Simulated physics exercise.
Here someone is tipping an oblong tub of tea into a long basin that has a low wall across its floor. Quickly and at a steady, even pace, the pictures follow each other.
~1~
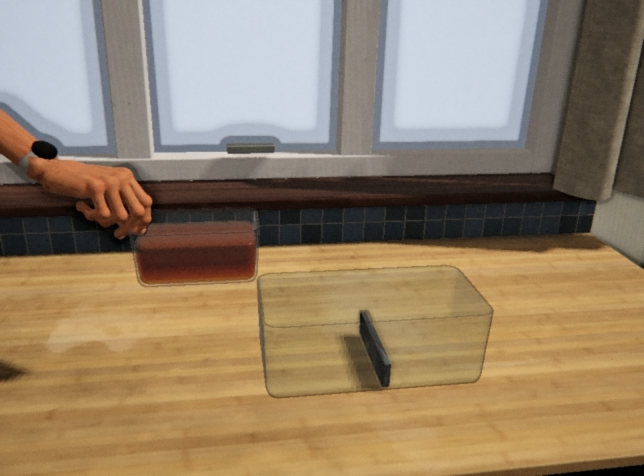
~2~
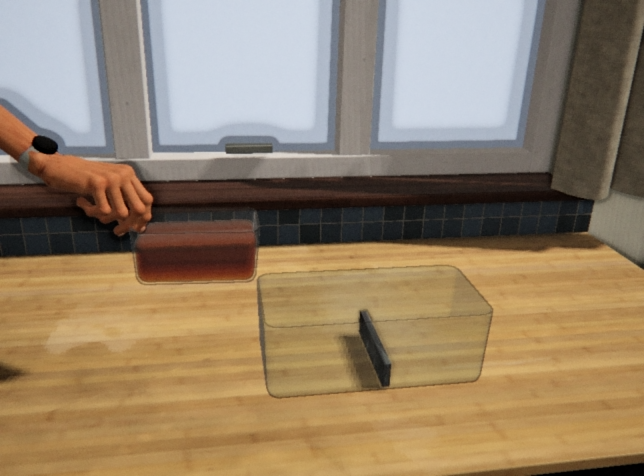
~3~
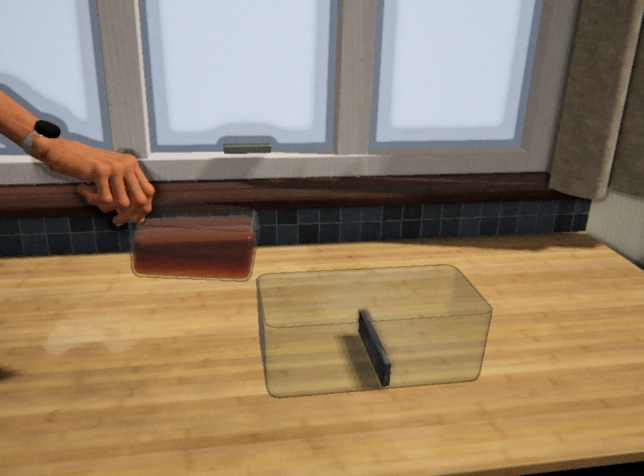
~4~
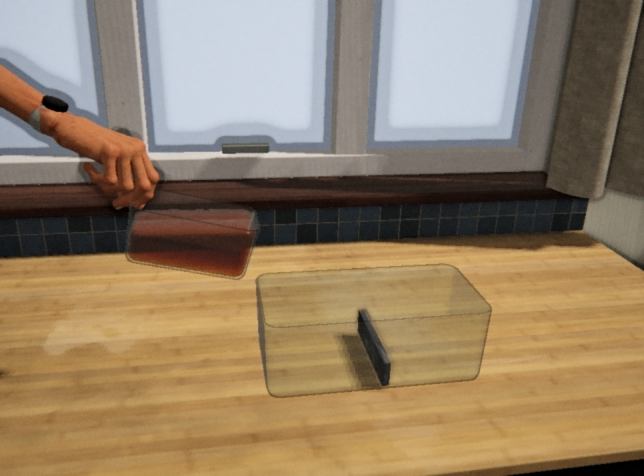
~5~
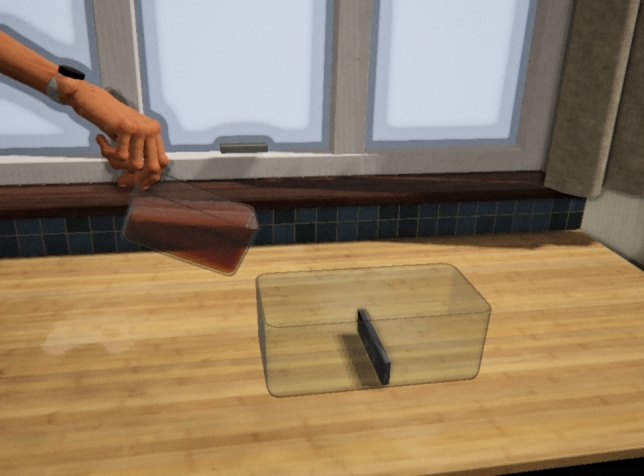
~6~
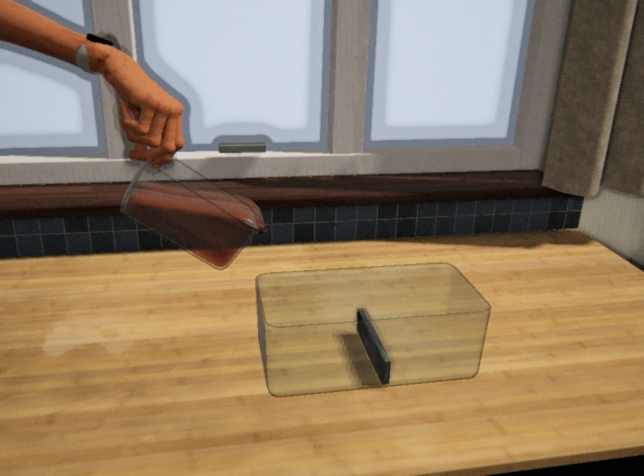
On a wooden counter by a window, a hand lifted one end of a clear tub of reddish-brown tea, tilting it steadily to the right beside a long, see-through basin with a low dark wall inside.
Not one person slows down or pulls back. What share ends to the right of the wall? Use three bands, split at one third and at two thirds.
Under a third ends up there.
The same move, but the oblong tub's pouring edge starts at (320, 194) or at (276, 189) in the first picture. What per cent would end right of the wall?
Try one: 65 %; try two: 45 %.
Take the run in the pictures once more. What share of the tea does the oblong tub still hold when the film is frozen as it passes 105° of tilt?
Roughly 20 %.
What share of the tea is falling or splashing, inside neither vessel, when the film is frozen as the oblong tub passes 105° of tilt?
It comes to around 60 per cent.
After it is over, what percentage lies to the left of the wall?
75 in a hundred.
A moment on, the tilt is 105° and 21 per cent is still to pour, 18 is left of the wall and 0 right of it.
Next, the tilt is 119° and 1 per cent is still to pour, 83 is left of the wall and 7 right of it.
Then the tilt is 119° and 0 per cent is still to pour, 76 is left of the wall and 11 right of it.
Later the tilt is 119° and 0 per cent is still to pour, 79 is left of the wall and 14 right of it.
At rest 77 per cent lies left of the wall, 16 right of it and 7 outside.
